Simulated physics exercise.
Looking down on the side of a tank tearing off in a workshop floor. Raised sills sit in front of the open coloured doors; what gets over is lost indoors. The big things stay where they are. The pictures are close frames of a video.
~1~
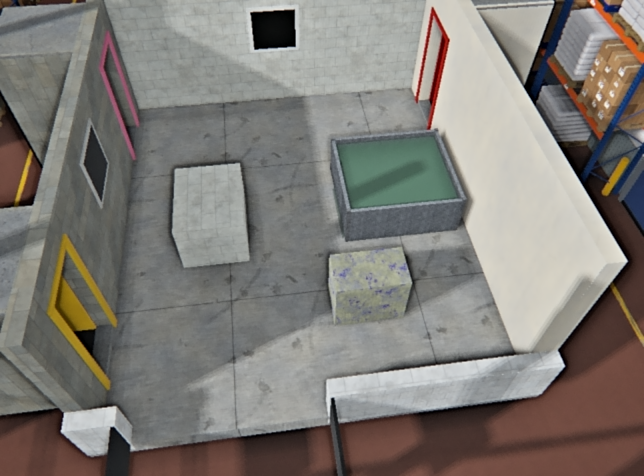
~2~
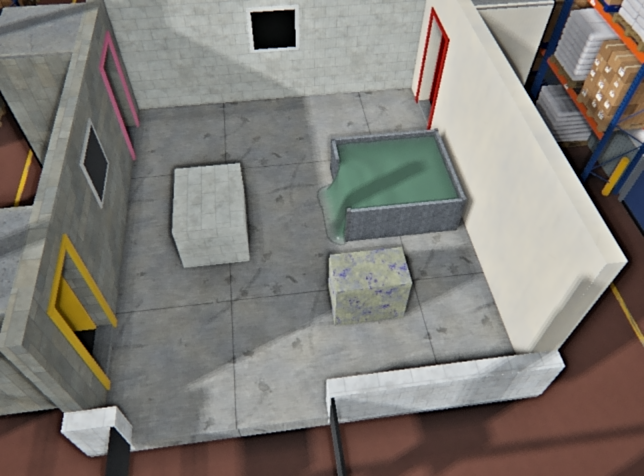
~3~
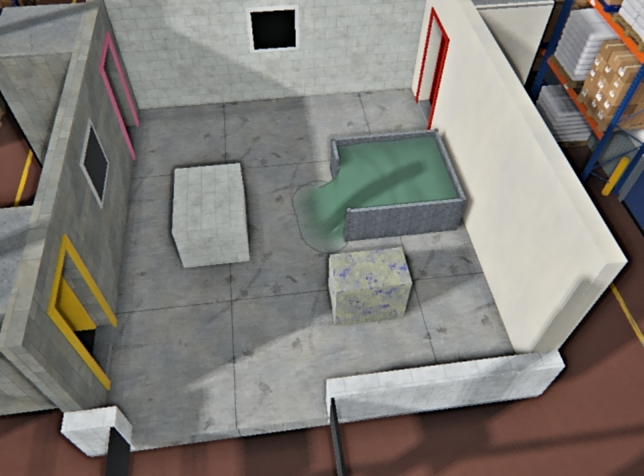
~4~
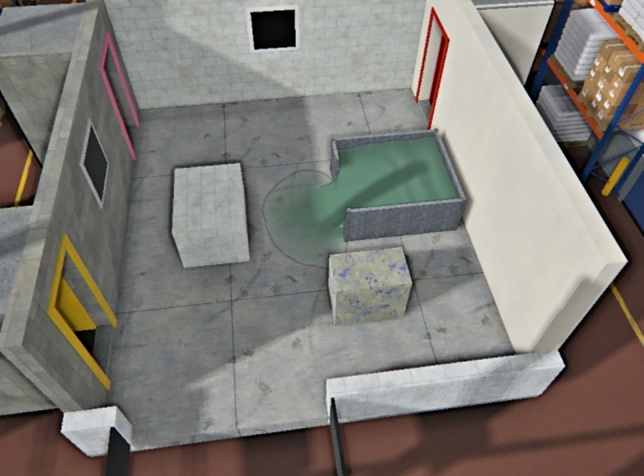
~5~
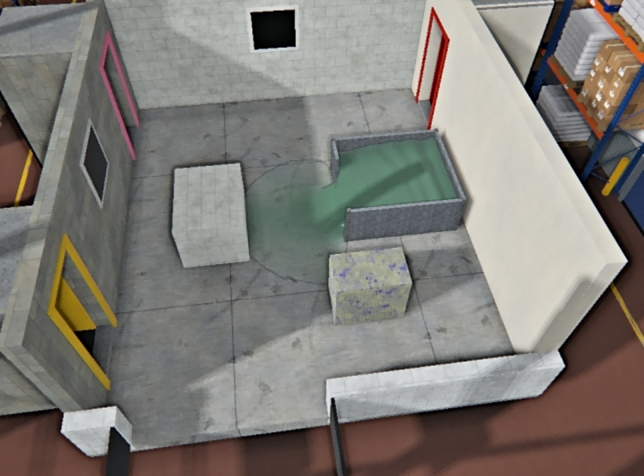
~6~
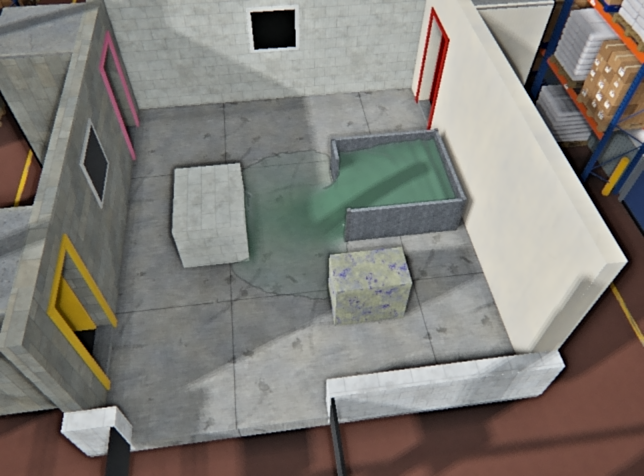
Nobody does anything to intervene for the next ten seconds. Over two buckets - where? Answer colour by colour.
Pink door over two; red door under or at two; yellow door under or at two.
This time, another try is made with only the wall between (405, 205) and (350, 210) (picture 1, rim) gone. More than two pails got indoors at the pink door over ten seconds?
I'd say pink door falls short.
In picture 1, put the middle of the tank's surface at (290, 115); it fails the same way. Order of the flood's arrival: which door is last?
I say the red one.
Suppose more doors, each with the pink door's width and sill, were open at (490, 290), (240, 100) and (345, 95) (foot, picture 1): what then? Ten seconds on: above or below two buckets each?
Going door by door: The first remains below the limit, the second runs past the limit, the third remains below the limit.
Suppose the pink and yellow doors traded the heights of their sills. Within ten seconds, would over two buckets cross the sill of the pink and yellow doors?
Then: The pink door takes less, the yellow door lets more in.
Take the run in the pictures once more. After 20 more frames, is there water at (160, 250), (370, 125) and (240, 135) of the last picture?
Result, in order: Unflooded / unflooded / waterlogged.
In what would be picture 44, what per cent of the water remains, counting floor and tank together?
Roughly 72 %.
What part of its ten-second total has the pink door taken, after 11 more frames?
By my reckoning, 5 percent.
A moment on, water covers 25 % of the floor; the pink door not reached, the red door not reached, the yellow door not reached.
Next, water covers 50 % of the floor; the pink door under two buckets in, the red door not reached, the yellow door wet at the sill, nothing in.
Then, water covers 55 % of the floor; the pink door over two buckets in, the red door not reached, the yellow door wet at the sill, nothing in.
Later, water covers 75 % of the floor; the pink door far over two buckets in, the red door wet at the sill, nothing in, the yellow door wet at the sill, nothing in.
In the end, water covers 90 % of the floor; the pink door far over two buckets in, the red door wet at the sill, nothing in, the yellow door wet at the sill, nothing in.
